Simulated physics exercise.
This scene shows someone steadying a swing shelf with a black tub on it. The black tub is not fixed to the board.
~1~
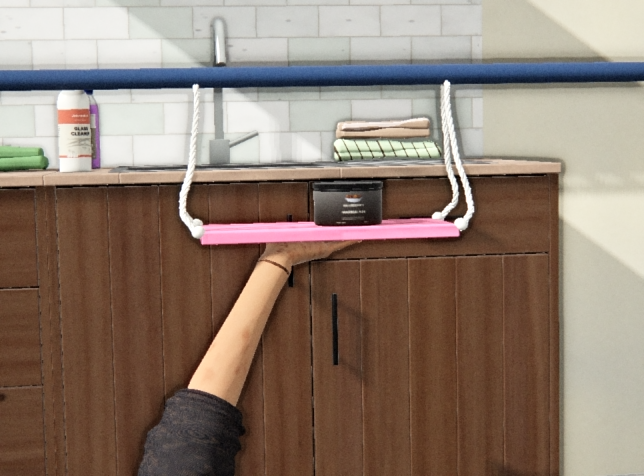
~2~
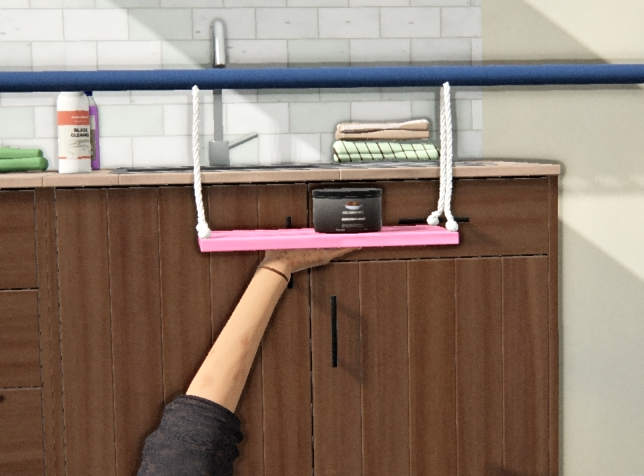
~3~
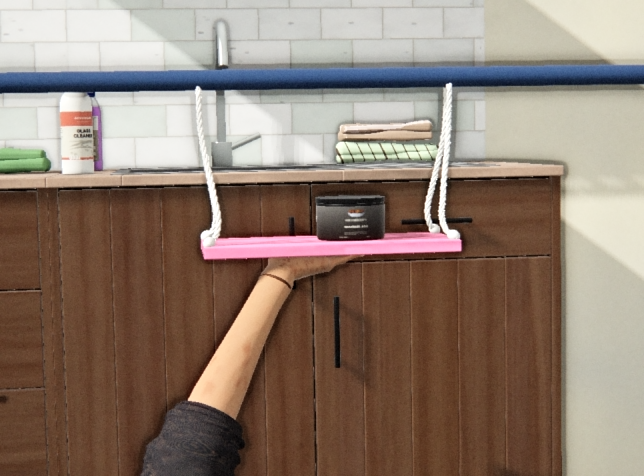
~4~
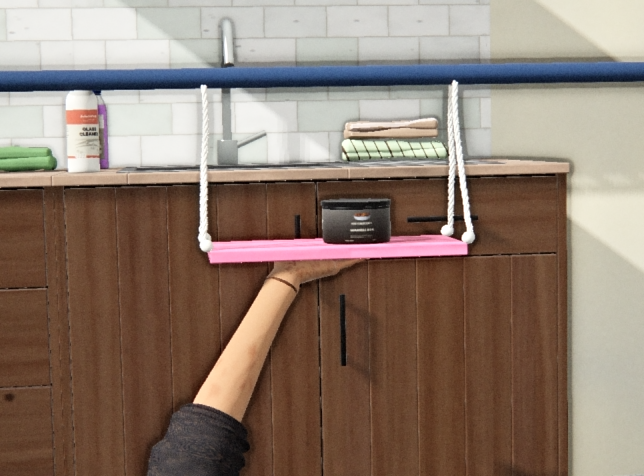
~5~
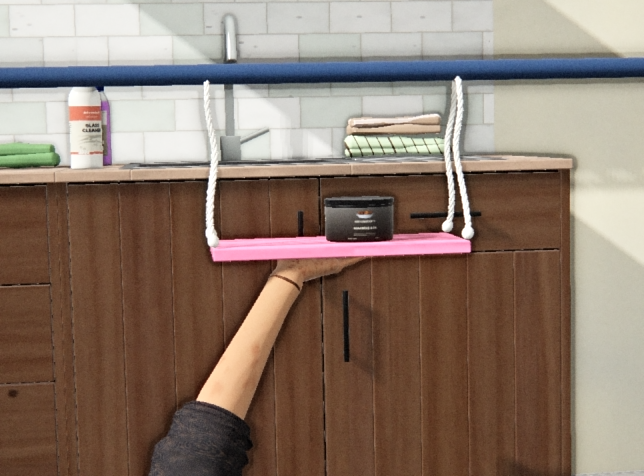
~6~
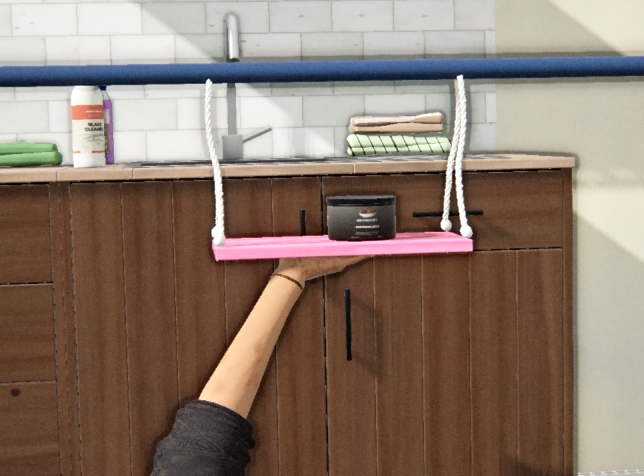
To begin with, a hand from below supports a pink swing shelf holding a black tub, hung by white cords from a blue bar before wooden cabinets. The shelf lowers slightly, and the cords draw straighter. Then the whole view shifts a little, with the tub staying upright above the hand.
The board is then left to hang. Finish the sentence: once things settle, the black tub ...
... remains in place.
Then, 0.48 s past the final frame, board level; tub on the board near (362, 221).
When it is over, board level; tub on the board near (362, 221). The black tub stays on the board.
